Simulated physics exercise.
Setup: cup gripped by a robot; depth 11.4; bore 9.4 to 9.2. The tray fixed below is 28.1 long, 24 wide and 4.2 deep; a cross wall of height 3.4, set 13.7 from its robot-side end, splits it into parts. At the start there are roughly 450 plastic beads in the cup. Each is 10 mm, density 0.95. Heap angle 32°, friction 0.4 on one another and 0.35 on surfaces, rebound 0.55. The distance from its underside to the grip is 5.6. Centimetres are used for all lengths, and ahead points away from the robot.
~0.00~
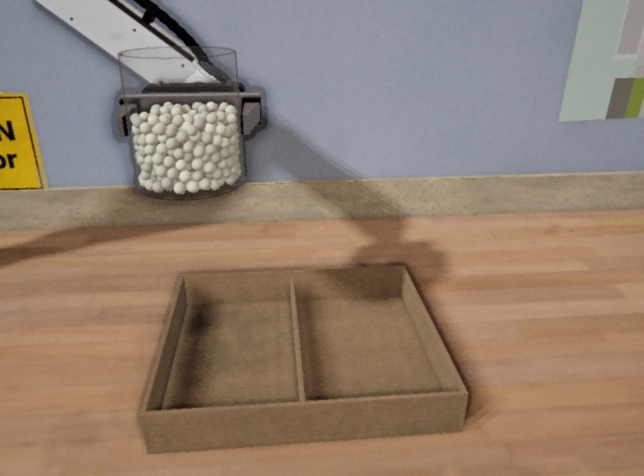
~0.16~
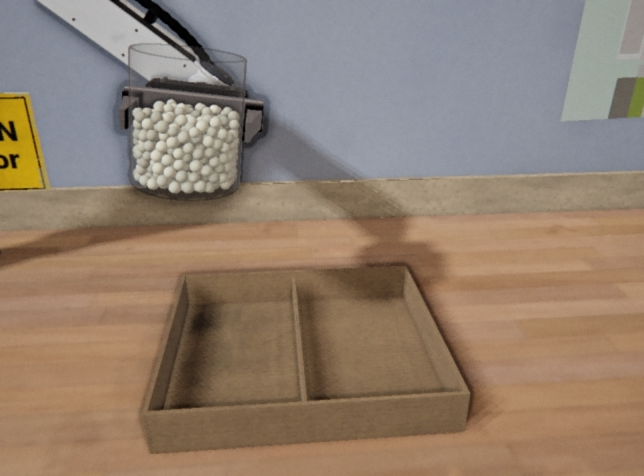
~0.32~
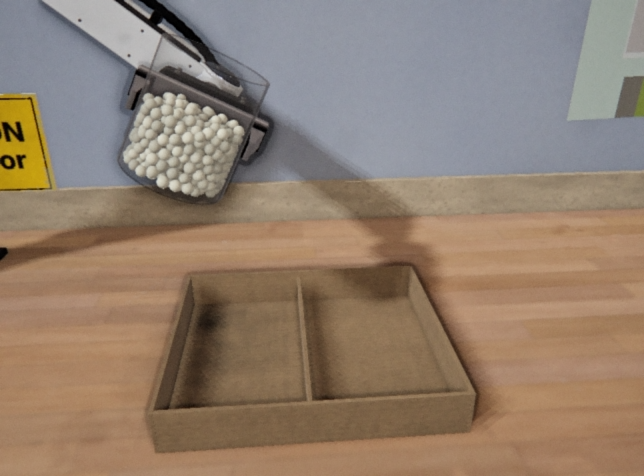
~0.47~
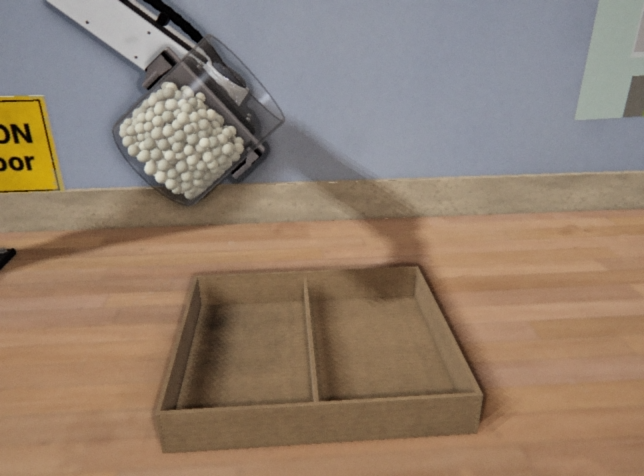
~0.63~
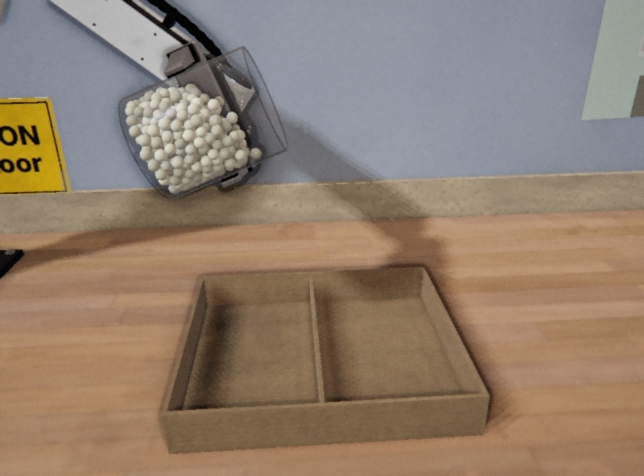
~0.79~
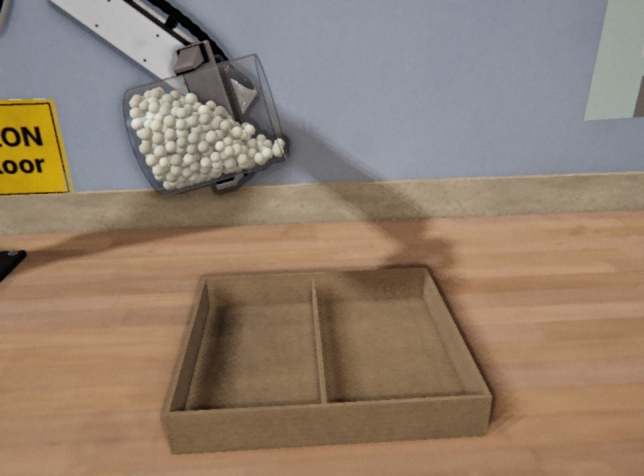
Clear cup of white beads tilting steadily to the right in a robot arm's grip above a divided brown tray.
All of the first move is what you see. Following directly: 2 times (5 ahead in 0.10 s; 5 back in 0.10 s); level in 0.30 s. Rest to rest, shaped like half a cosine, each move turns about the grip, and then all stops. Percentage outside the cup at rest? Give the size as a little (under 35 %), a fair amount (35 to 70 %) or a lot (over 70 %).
A fair amount.
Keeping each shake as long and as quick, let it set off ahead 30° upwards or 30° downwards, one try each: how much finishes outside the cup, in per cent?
It comes to around 75 per cent on the first try and around 30 per cent on the second.
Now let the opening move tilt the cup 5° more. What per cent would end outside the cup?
Estimate: Around 70 per cent.
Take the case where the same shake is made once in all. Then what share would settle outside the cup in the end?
50 %.
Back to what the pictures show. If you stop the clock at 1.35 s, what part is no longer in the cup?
About 60 per cent by then.
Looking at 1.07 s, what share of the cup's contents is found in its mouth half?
Near 40 in a hundred.
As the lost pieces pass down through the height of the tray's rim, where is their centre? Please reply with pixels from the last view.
Close to pixel (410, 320).
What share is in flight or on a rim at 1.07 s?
That comes to about 39 per cent, more or less.
By 1.07 s, tilted 76° forward, highest piece 27 above the table; 274 in the cup, 176 in flight or on a rim.
By 1.35 s, tilted 34° forward, highest piece 29 above the table; 186 in the far-side part, 180 in the cup, 27 on the table or floor, 11 in the robot-side part, 46 in flight or on a rim.
By 1.69 s, level, highest piece 27 above the table; 206 in the far-side part, 180 in the cup, 43 on the table or floor, 19 in the robot-side part, 2 in flight or on a rim.
By 2.74 s, level, highest piece 26 above the table; 207 in the far-side part, 180 in the cup, 44 on the table or floor, 19 in the robot-side part.
Final count, 207 in the far-side part, 180 in the cup, 44 on the table or floor, 19 in the robot-side part. That is 60 % outside the cup.
